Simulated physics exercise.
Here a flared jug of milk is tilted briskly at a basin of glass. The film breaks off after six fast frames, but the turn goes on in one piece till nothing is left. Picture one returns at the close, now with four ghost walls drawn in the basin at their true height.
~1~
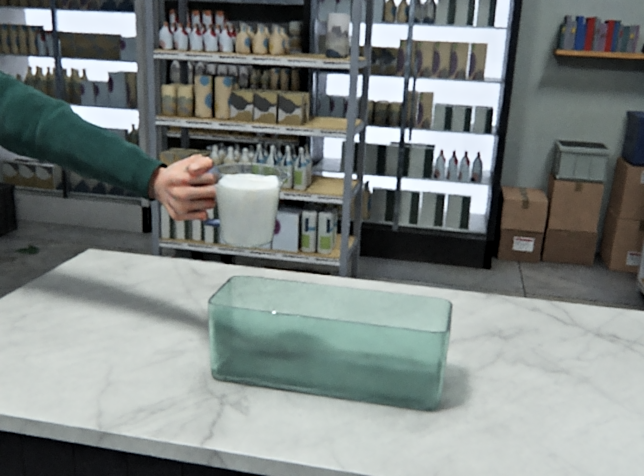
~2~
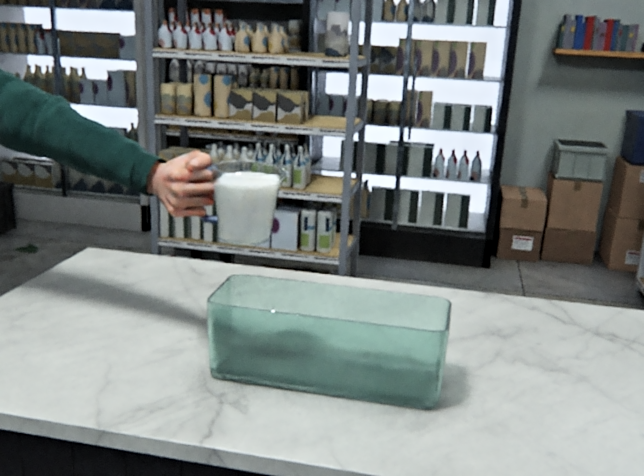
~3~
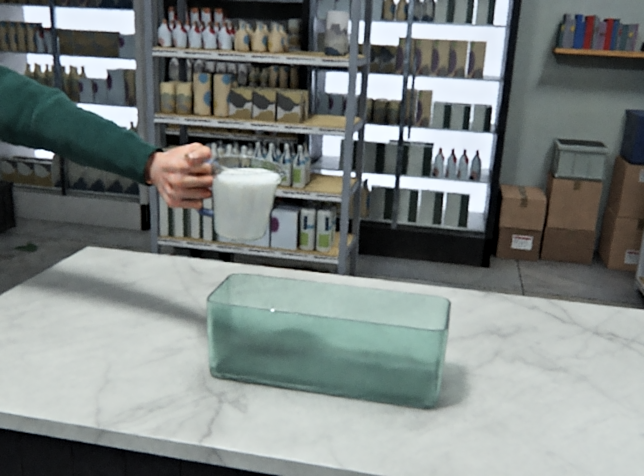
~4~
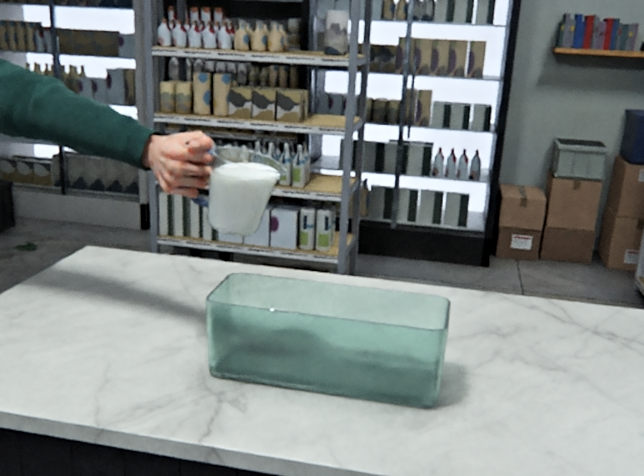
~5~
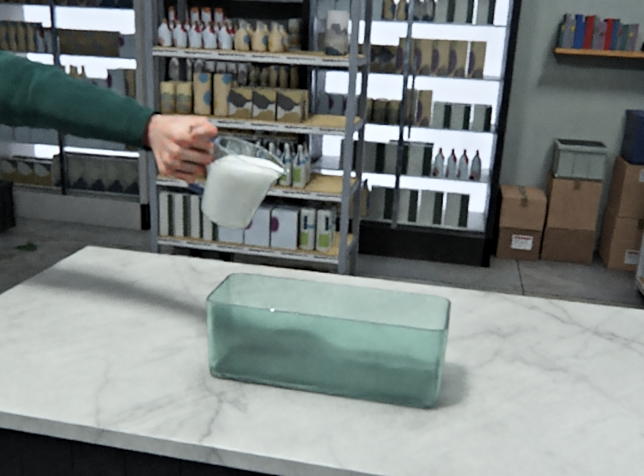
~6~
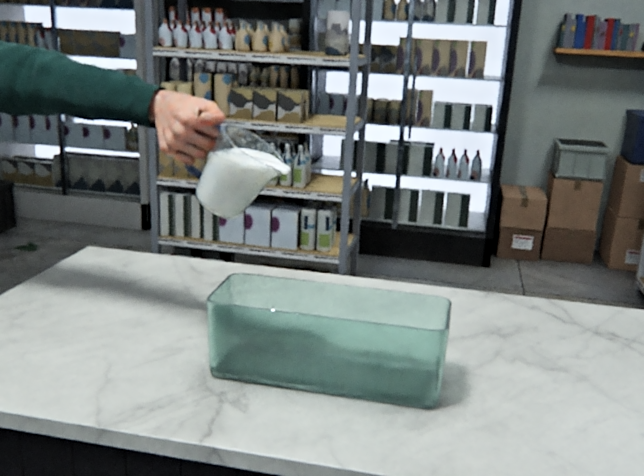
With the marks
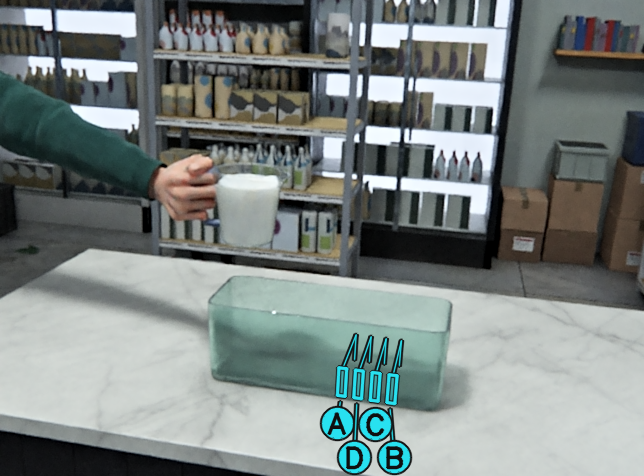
A hand in a dark green sleeve, reaching in from the left, holds a clear jug of white milk upright, then tilts it briskly to the right until milk reaches the lip. Below it, a greenish rectangular glass basin sits on a white marble-patterned counter. The steady, slightly raised view shows a shop with stocked shelves behind and cardboard boxes at right.
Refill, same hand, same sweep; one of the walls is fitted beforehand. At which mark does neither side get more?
Use place D.
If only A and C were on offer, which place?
It is A.
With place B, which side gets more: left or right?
The left one.
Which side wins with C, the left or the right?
More ends on the left.
On the marked copy, A at (340, 401); B at (390, 409); C at (373, 406); D at (356, 404).
With A, about 19 % ends left of the wall and 77 % right of it; 3 % is lost outside.
With B, about 88 % ends left of the wall and 8 % right of it; 4 % is lost outside.
With C, about 88 % ends left of the wall and 6 % right of it; 6 % is lost outside.
With D, about 57 % ends left of the wall and 41 % right of it.
